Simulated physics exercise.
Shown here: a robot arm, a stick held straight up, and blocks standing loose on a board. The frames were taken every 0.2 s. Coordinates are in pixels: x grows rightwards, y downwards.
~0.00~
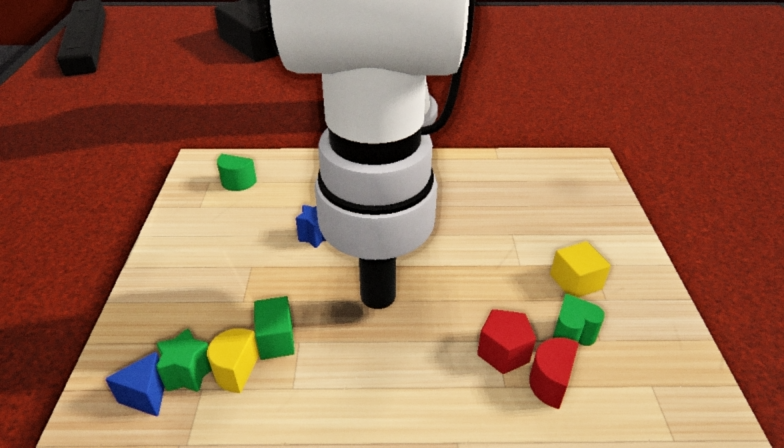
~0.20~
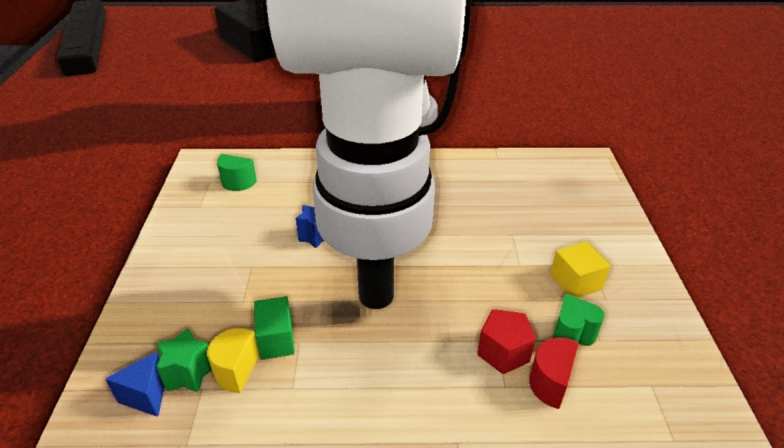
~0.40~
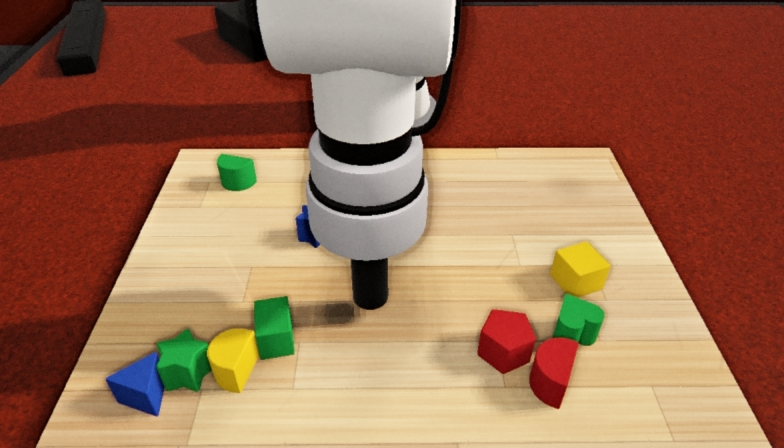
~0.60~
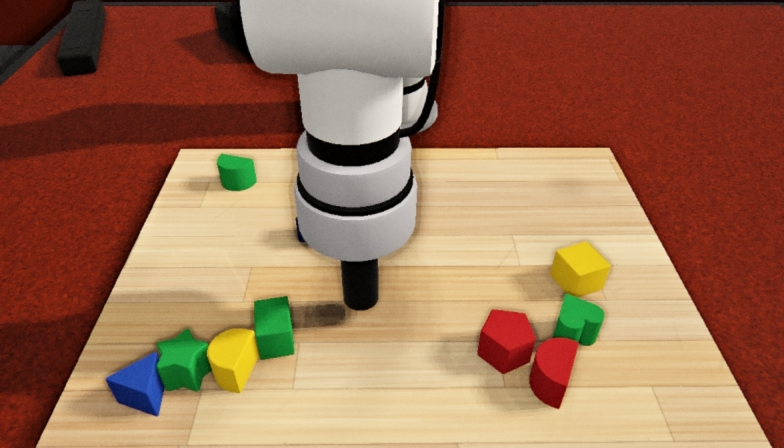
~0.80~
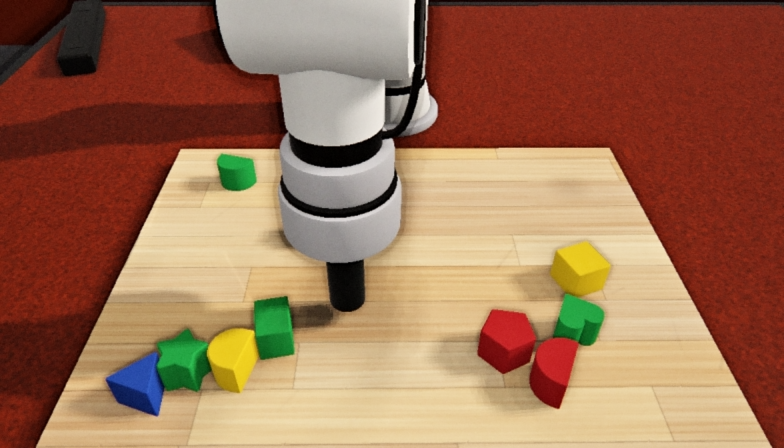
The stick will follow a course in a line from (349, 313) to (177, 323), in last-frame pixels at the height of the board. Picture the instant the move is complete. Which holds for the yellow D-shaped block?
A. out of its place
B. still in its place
Answer: A.
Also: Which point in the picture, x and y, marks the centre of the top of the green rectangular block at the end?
It will likely be found at (248, 323).
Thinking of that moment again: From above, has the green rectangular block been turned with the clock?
My answer is no.
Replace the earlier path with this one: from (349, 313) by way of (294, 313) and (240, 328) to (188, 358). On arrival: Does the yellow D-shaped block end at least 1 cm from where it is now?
It seems so.
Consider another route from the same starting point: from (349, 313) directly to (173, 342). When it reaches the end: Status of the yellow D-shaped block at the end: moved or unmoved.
Displaced, by a centimetre or more.
What follows on the original path. One third of the way, stick (289, 303); green rectangular block (263, 318), turned 30° anticlockwise.
Two thirds of the way, stick (231, 306); yellow D-shaped block (223, 357), turned 15° clockwise; green rectangular block (248, 323), turned 80° anticlockwise.
At the end, stick (172, 309); green star unmoved; yellow D-shaped block (223, 357), turned 15° clockwise; green rectangular block (248, 323), turned 80° anticlockwise.
